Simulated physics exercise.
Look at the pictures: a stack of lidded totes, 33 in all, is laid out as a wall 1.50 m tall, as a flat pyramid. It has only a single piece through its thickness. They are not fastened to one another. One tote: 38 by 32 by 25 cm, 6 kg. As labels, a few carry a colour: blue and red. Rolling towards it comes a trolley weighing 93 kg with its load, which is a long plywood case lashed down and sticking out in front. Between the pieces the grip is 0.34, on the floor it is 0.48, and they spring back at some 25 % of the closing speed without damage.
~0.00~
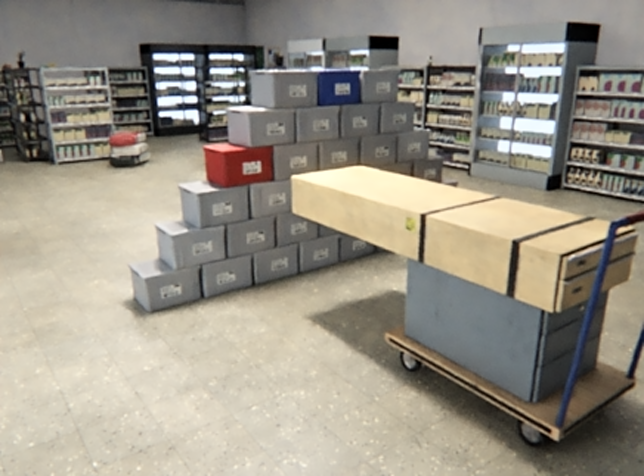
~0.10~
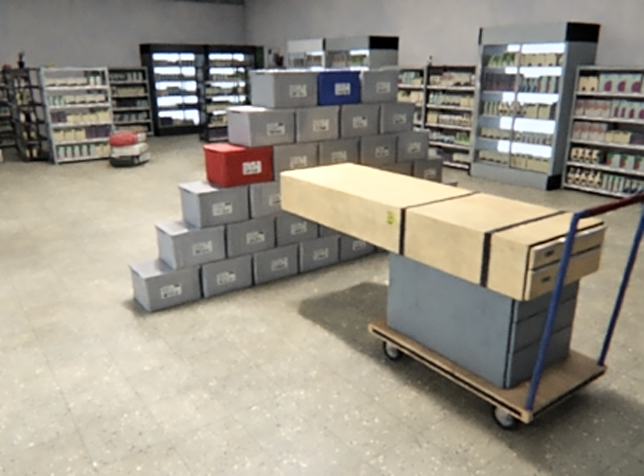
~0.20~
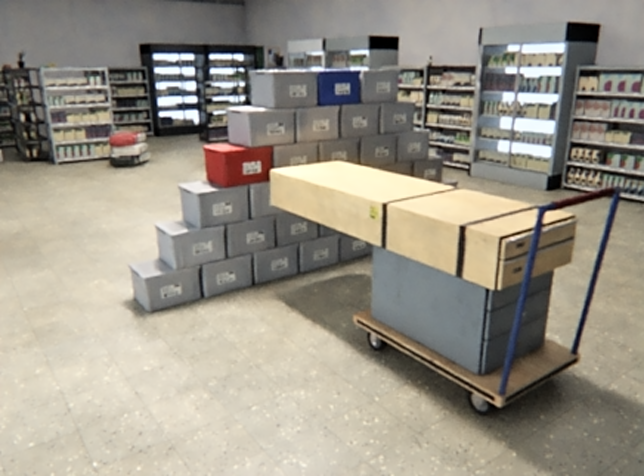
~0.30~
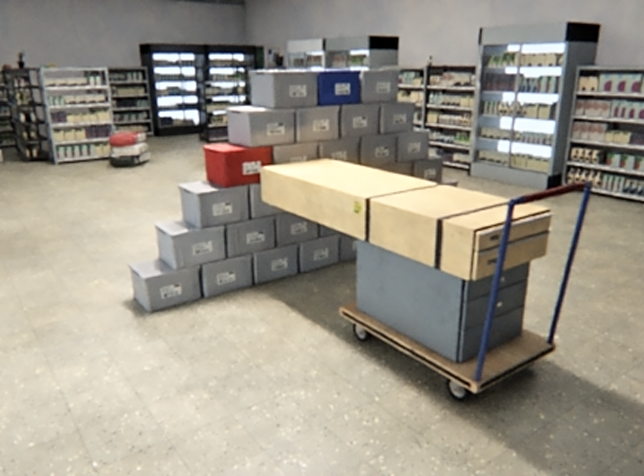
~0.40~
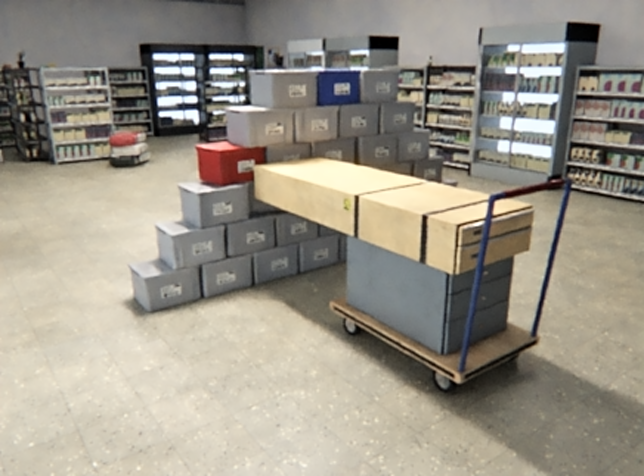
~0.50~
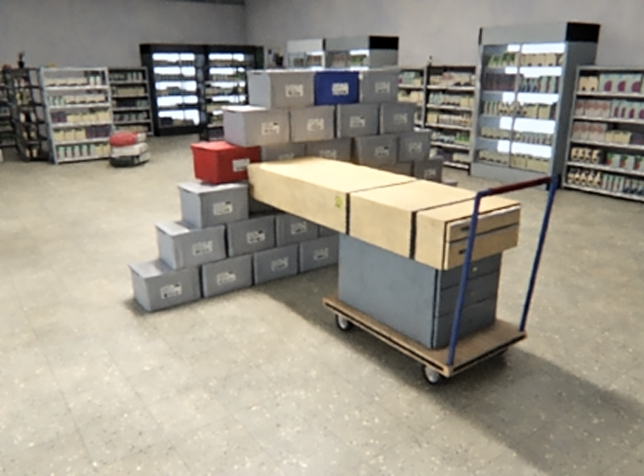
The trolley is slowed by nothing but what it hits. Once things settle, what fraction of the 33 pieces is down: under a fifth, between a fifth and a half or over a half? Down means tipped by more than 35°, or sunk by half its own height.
Between a fifth and a half.
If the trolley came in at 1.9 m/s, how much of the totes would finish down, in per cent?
At that speed, around 30 percent of them would finish down.
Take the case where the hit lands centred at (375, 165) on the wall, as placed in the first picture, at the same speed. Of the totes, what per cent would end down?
With that change, something like 40 per cent of them end down.
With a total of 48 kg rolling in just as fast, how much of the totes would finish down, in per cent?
I'd guess something like 0 per cent of them end down.
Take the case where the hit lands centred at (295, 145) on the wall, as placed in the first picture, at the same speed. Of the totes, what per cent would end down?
Then about 30 per cent.
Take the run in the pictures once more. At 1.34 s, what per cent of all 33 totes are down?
By then 0 per cent.
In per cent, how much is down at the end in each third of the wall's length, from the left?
Left 60 %, middle 50 %, right 0 %.
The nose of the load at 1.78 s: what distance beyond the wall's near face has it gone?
Measured: Approx. 25 cm.
After 1.34 s, load 26 cm past the wall's line, stopped; none of the 33 totes down, 13 disturbed; red tote 29° from how it stood, 9 cm lower; blue tote 26° from how it stood.
After 1.78 s, load 26 cm past the wall's line, stopped; 13 of the 33 totes down; red tote on its side; blue tote 71° from how it stood, 91 cm lower.
In the end (3.1 s), load 26 cm past the wall's line, stopped; 13 of the 33 totes down; blue tote upside down; red tote on its side. That is 39 per cent. From the last view, middles, blue tote near (333, 193), red tote near (187, 222).
